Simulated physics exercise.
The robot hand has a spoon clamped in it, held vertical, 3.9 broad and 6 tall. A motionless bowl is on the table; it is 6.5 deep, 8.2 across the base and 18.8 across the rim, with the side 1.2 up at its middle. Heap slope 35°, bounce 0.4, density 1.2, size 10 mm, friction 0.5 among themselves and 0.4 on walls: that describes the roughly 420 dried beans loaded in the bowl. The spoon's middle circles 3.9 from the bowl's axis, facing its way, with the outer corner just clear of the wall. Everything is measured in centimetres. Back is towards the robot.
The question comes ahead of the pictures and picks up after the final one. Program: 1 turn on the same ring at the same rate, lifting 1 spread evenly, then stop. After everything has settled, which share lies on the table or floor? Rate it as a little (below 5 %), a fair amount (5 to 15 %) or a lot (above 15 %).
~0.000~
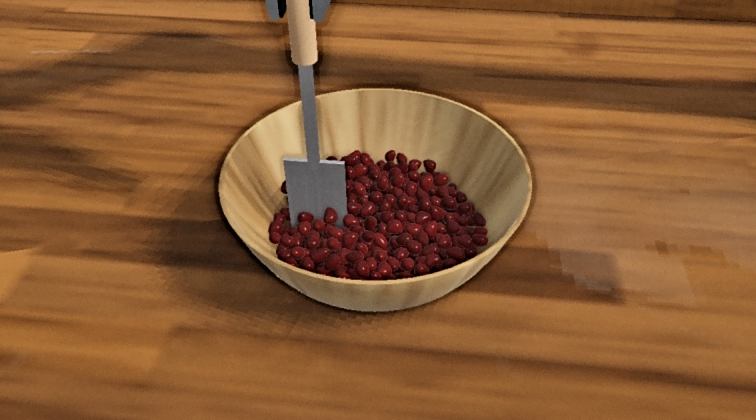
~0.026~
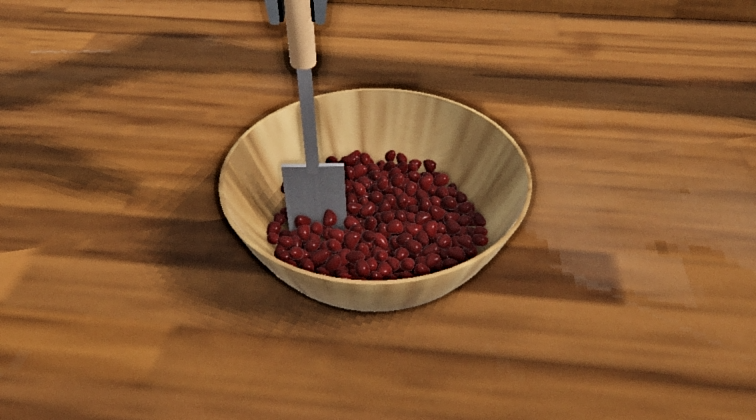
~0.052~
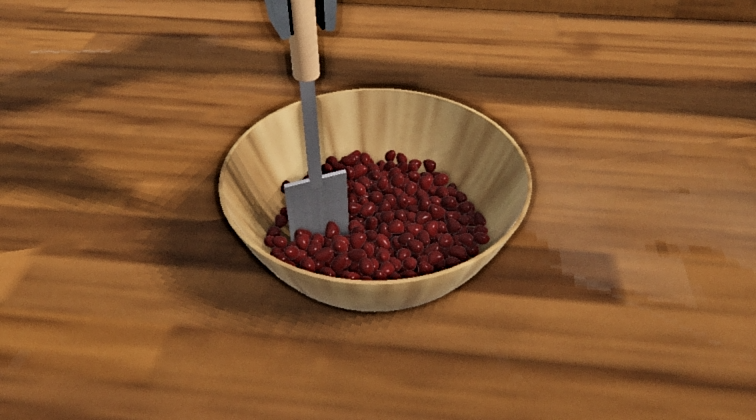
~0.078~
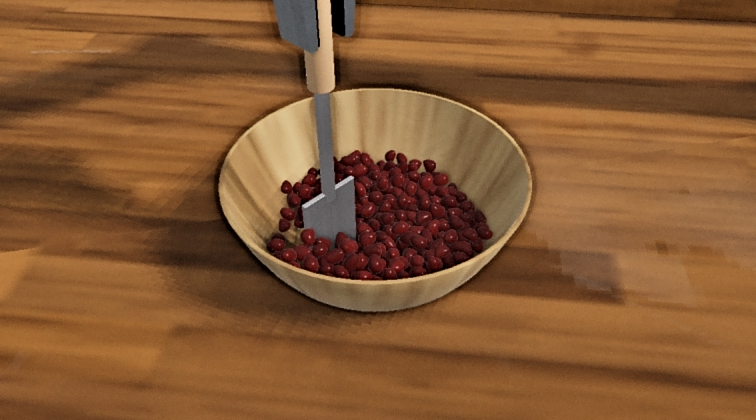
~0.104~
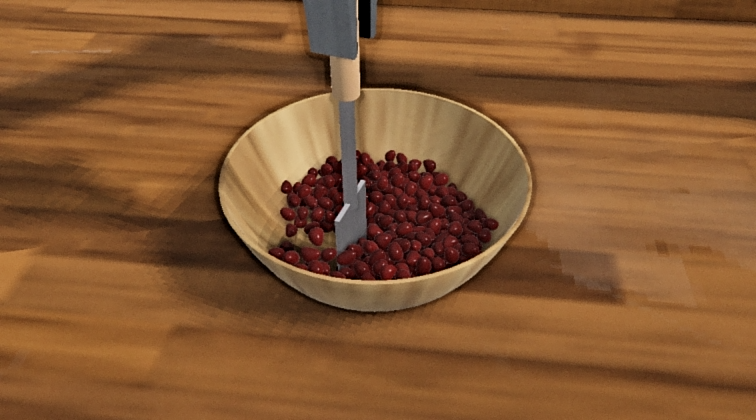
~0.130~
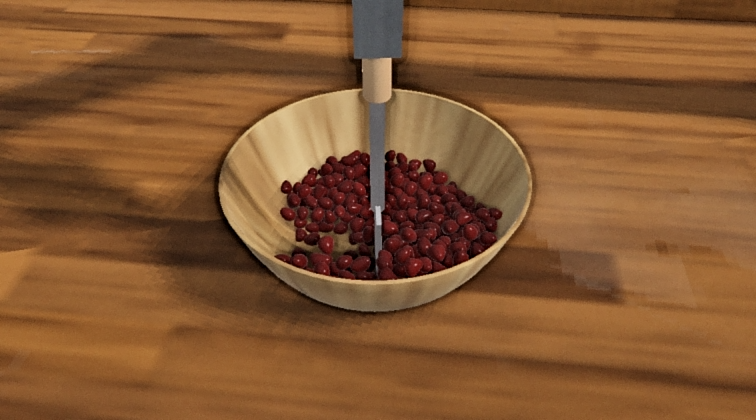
A fair amount.
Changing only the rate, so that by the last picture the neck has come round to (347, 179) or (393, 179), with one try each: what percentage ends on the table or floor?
Around 0 and 15 per cent respectively.
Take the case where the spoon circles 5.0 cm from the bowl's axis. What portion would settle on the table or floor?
Near 15 %.
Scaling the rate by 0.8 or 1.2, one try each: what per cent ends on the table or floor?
Around 0 percent for the first try and 15 percent for the second.
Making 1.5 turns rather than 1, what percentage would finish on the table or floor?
Roughly 10 percent would end up there.
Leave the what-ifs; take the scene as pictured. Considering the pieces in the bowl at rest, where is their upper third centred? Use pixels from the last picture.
Roughly at pixel (315, 223).
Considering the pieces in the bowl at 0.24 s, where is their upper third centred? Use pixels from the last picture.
About (462, 172).
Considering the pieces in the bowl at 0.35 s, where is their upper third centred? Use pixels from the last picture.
Near pixel (347, 136).
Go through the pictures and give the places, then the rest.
The first picture shows spoon neck at (312, 141), 0° round; upper third of the load around (380, 217), from x 275 to 480, top at y 155; 421 in the bowl.
The second picture shows spoon neck at (311, 145), 8° round; upper third of the load around (380, 218), from x 275 to 480, top at y 155.
The third picture shows spoon neck at (314, 158), 29° round; upper third of the load around (371, 231), from x 270 to 480, top at y 155.
The fourth picture shows spoon neck at (327, 171), 52° round; upper third of the load around (373, 245), from x 275 to 485, top at y 155.
The fifth picture shows spoon neck at (350, 179), 76° round; upper third of the load around (388, 249), from x 280 to 490, top at y 155.
The sixth picture shows spoon neck at (378, 181), 99° round; upper third of the load around (411, 245), from x 285 to 495, top at y 155; 421 in the bowl.
By 0.24 s, 196° round, highest piece 9 above the table; 410 in the bowl, 11 in flight or on the tool.
By 0.35 s, 293° round, highest piece 9 above the table; 393 in the bowl, 12 on the table or floor, 16 in flight or on the tool.
By 0.60 s, 0° round, highest piece 6 above the table; 382 in the bowl, 39 on the table or floor.
By 1.30 s, 0° round, highest piece 6 above the table; 382 in the bowl, 39 on the table or floor.
Final count, 382 in the bowl, 39 on the table or floor. That is 9 % on the table or floor.
